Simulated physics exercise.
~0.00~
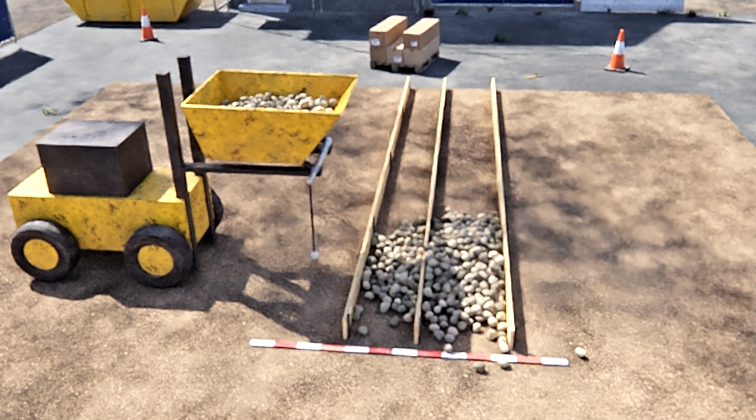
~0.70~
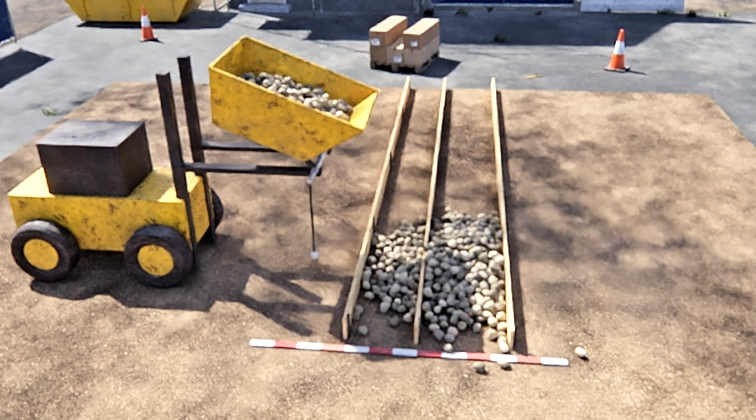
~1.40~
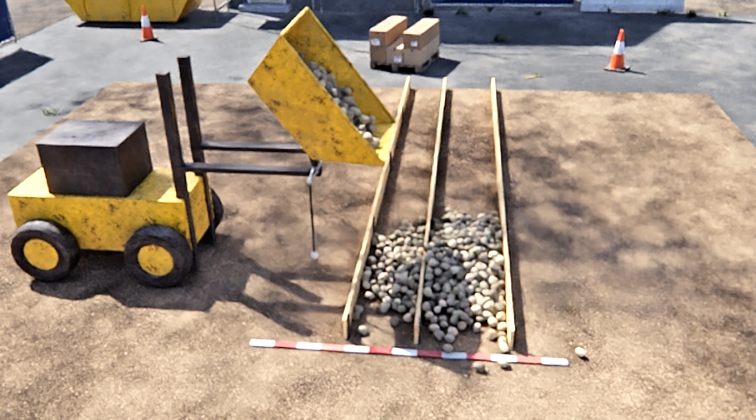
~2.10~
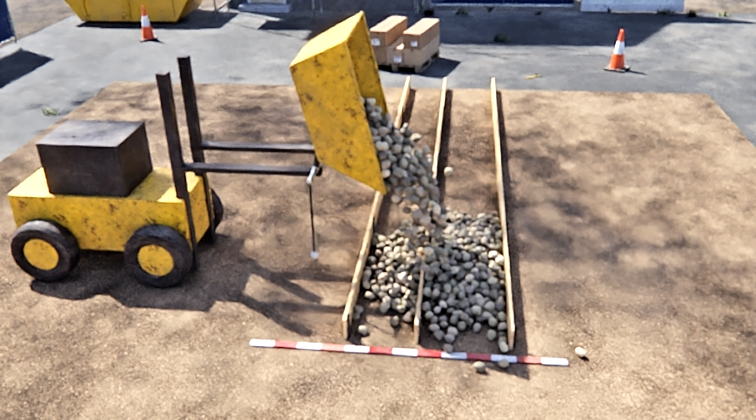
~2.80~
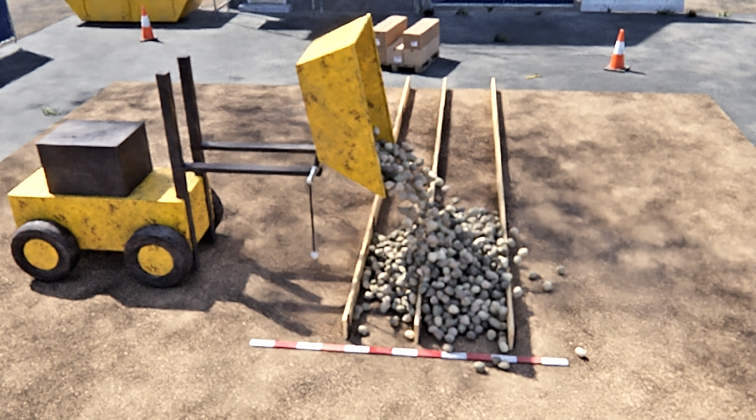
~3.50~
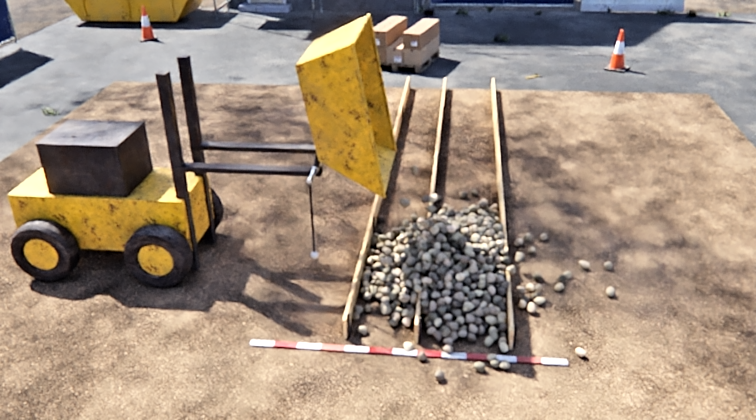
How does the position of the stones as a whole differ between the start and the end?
At the start the stones are split between the raised skip on the left and the ground between the boards. By the end they lie farther right and lower overall, heaped between the boards with a few scattered beyond the right one.
On a sandy yard beside grey paving, a yellow loader's raised skip tips steeply to the right, pouring its stones onto those already lying between three wooden boards. The heap grows, a few stones roll past the right board, and the emptied skip stays tipped.
